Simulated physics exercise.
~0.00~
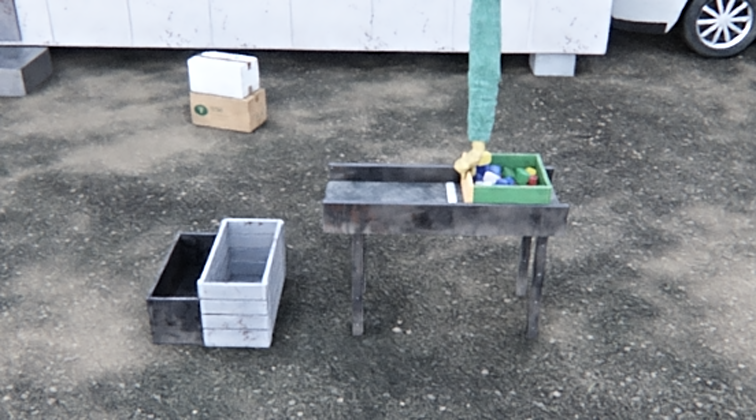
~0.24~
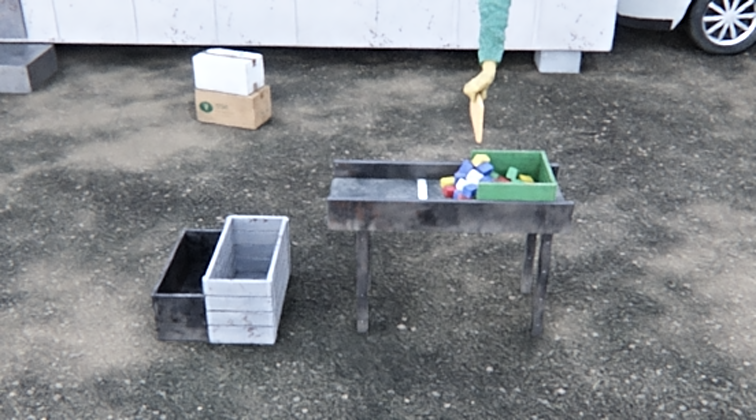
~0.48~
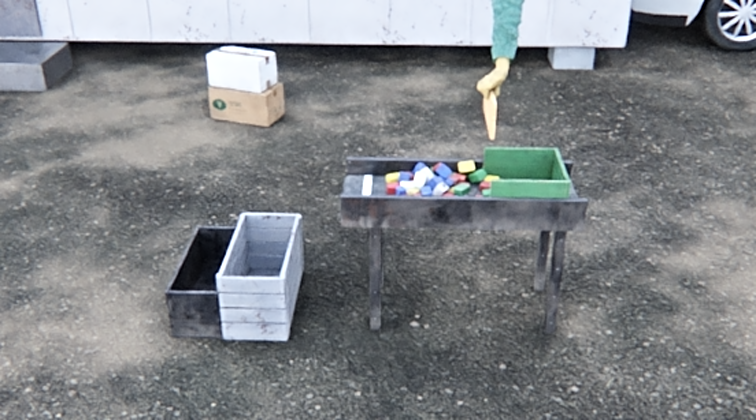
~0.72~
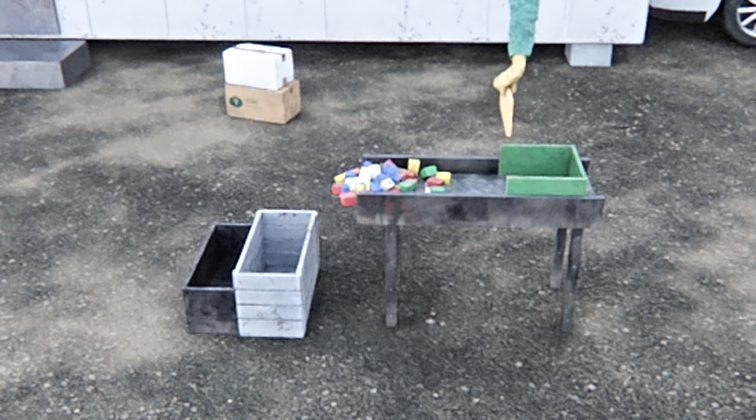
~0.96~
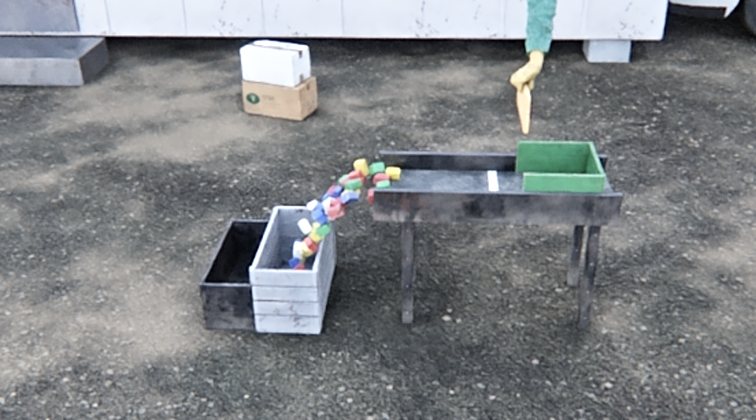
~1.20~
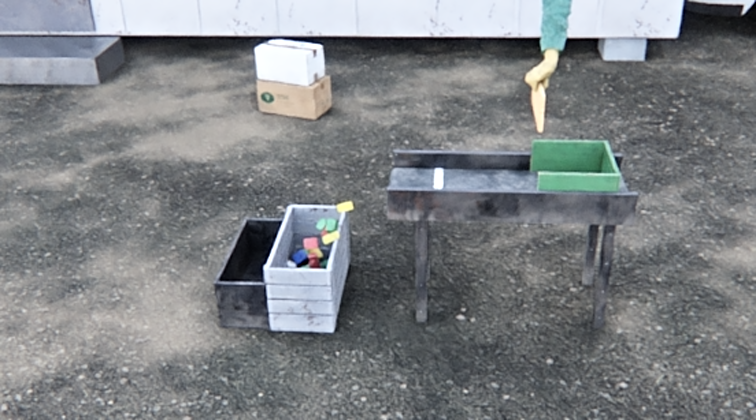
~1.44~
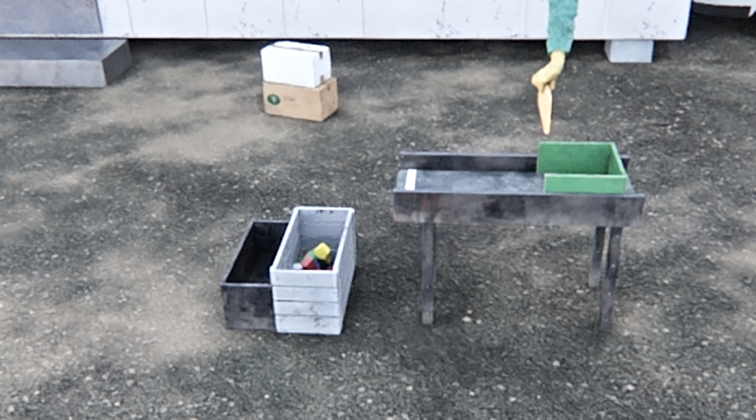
Colourful toy bricks riding a belt leftward from a green pen after a gloved hand lifts the gate, tumbling into a grey tub.
